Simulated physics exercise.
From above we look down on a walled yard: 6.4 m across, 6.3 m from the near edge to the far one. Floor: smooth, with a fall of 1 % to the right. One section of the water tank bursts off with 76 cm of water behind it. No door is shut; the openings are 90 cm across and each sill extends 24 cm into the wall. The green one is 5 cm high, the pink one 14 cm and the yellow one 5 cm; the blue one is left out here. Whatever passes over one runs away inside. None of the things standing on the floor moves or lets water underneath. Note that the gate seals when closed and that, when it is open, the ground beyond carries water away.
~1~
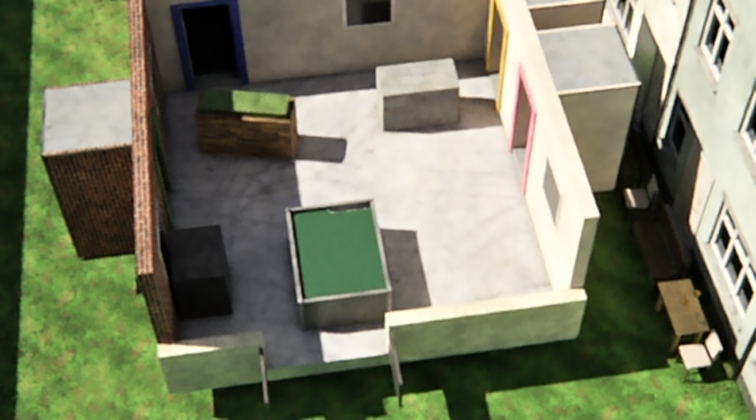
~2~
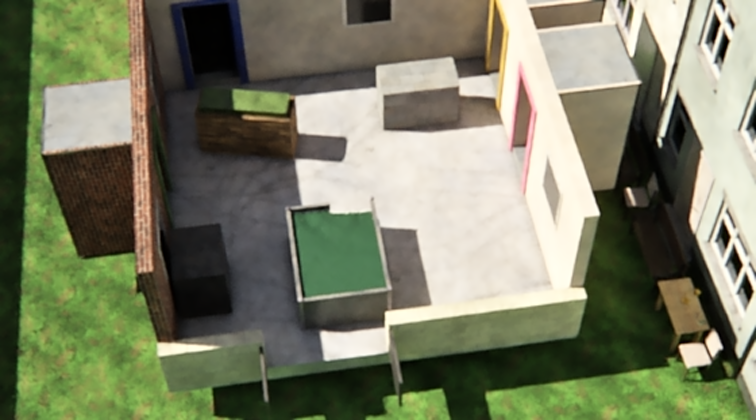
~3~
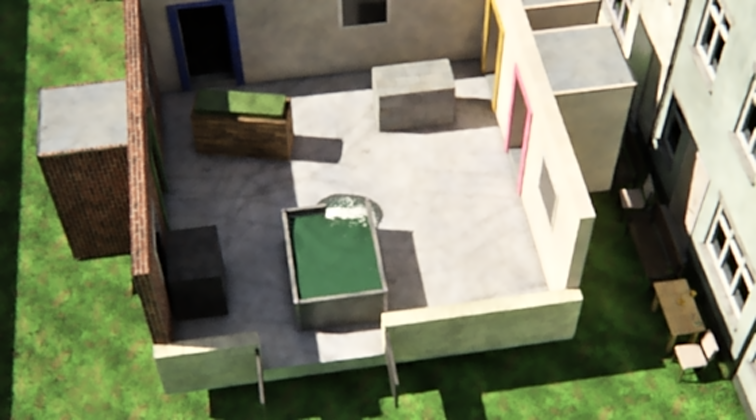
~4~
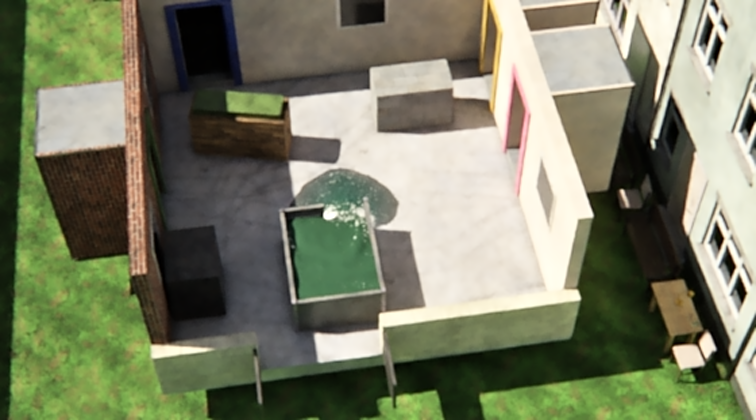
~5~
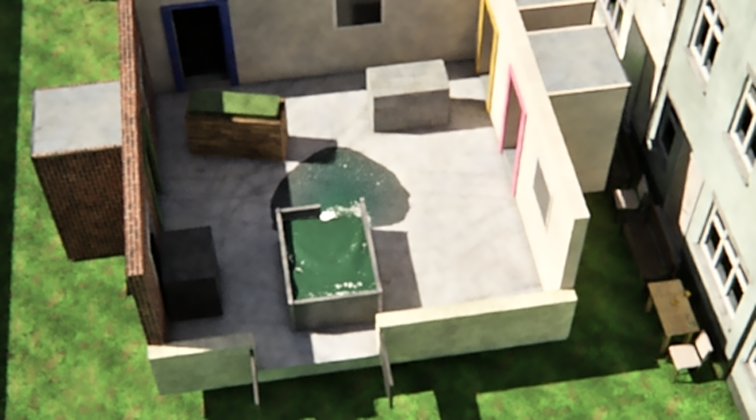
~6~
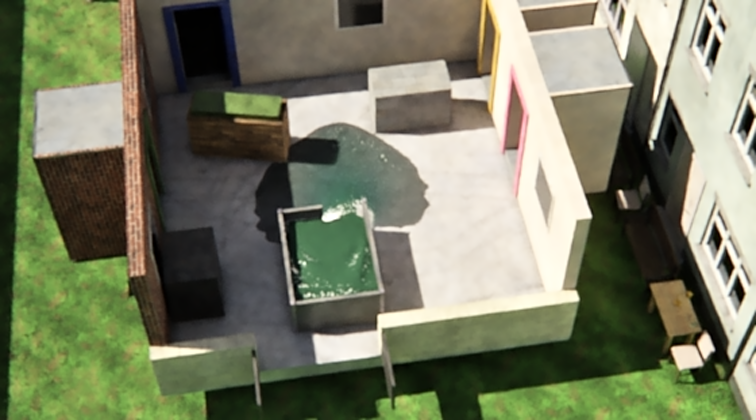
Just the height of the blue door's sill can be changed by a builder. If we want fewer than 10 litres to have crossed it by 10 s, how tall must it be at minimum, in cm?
It needs to be roughly 7 cm tall.
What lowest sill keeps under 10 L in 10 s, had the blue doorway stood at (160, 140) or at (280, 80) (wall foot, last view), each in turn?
You'd want about 7.5 cm there first, then about 21 cm.
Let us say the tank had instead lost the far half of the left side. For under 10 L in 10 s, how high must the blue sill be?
Minimum height: Approx. 16 cm.
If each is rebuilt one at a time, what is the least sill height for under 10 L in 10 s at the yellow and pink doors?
Some 15 cm for yellow, some 8.0 cm for pink.
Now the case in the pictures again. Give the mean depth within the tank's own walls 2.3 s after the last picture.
It averages roughly 32 centimetres.
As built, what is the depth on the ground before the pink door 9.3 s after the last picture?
It comes to about 5.0 centimetres deep.
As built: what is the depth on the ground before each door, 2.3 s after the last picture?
Depths in cm: Blue 5, green 4, pink 8, yellow 7.
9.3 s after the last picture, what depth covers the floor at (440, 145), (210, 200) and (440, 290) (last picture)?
First spot about 6 cm, second about 2 cm, third about 5 cm.
Then, 0.7 s after the last picture water covers 30 % of the floor, deepest (34 cm) near (348, 224); it has not reached the blue door.
Then, 2.3 s after the last picture water covers 50 % of the floor, deepest (24 cm) near (476, 72); 5 cm at the blue door, 0 litres in over its 13 cm sill.
Then, 9.3 s after the last picture water covers 95 % of the floor, deepest (10 cm) near (474, 65); 5 cm at the blue door, 0 litres in over its 13 cm sill.
At the blue door as built, the water peaked near 9 cm, 7.1 s after the last picture.
With a sill of 6 cm, 14 litres would have come in within the 10 s; with 8 cm, 5 litres. So under 10 litres takes about 7 cm.
